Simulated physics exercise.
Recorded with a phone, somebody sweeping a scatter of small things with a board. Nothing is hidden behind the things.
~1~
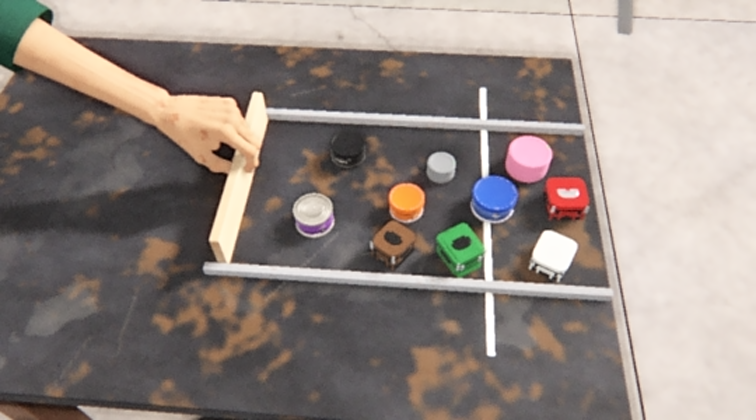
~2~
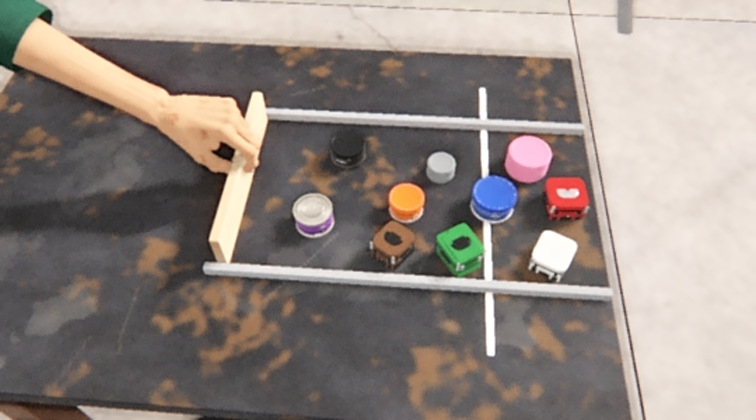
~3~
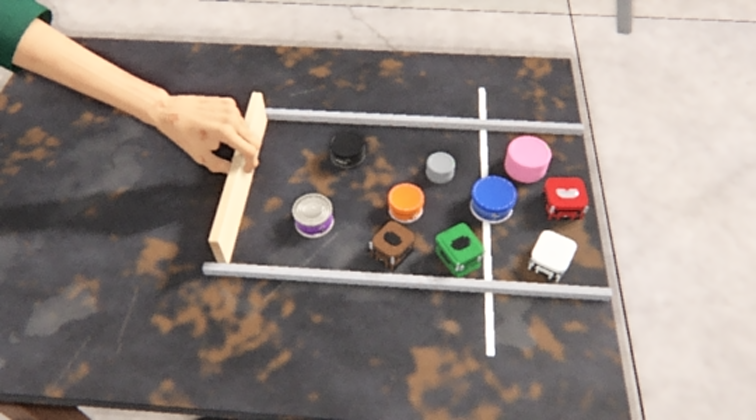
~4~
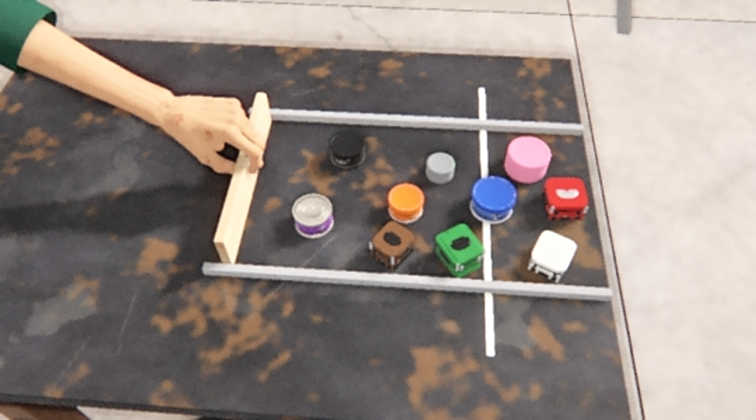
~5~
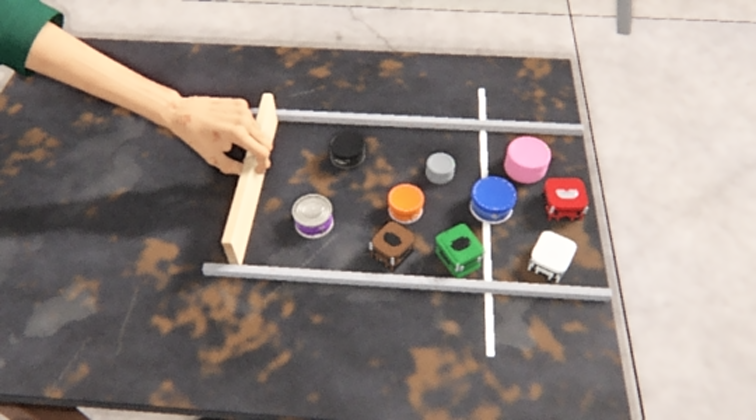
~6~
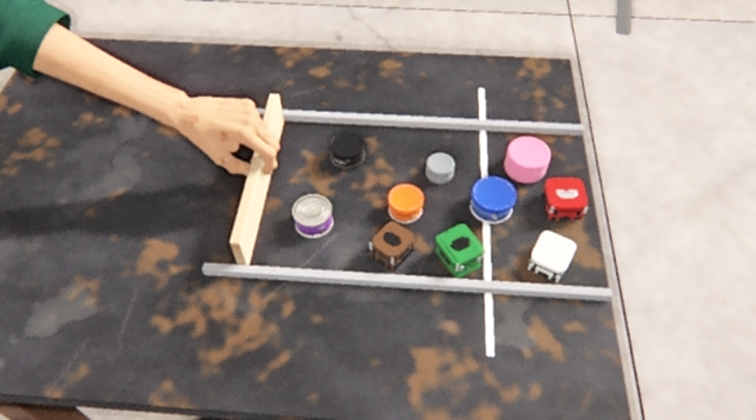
A hand holding a wooden board upright between two rails, then sliding it slightly right towards scattered colourful small containers.
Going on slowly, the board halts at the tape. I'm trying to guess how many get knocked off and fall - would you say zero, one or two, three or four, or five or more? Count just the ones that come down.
Band: No fallers.
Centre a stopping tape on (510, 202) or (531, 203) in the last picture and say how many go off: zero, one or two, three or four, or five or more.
Lab note - count per position: Either one or two; 1 or 2.
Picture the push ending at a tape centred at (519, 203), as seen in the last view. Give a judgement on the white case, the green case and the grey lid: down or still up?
White case goes off, green case stays put, grey lid stays put.
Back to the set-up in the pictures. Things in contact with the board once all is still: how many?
The answer is 4.
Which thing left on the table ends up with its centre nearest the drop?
The foremost one is the red case.
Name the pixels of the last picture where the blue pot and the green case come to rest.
First (542, 207), then (542, 263).
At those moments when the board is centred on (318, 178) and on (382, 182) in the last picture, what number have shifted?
One spot: 1. Other spot: 4.
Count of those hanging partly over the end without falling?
It's 1.
Early on, none off yet; red case at rest near (564, 200); white case at rest near (552, 256); pink lid at rest near (527, 160).
Finally, the number that fall off is zero.
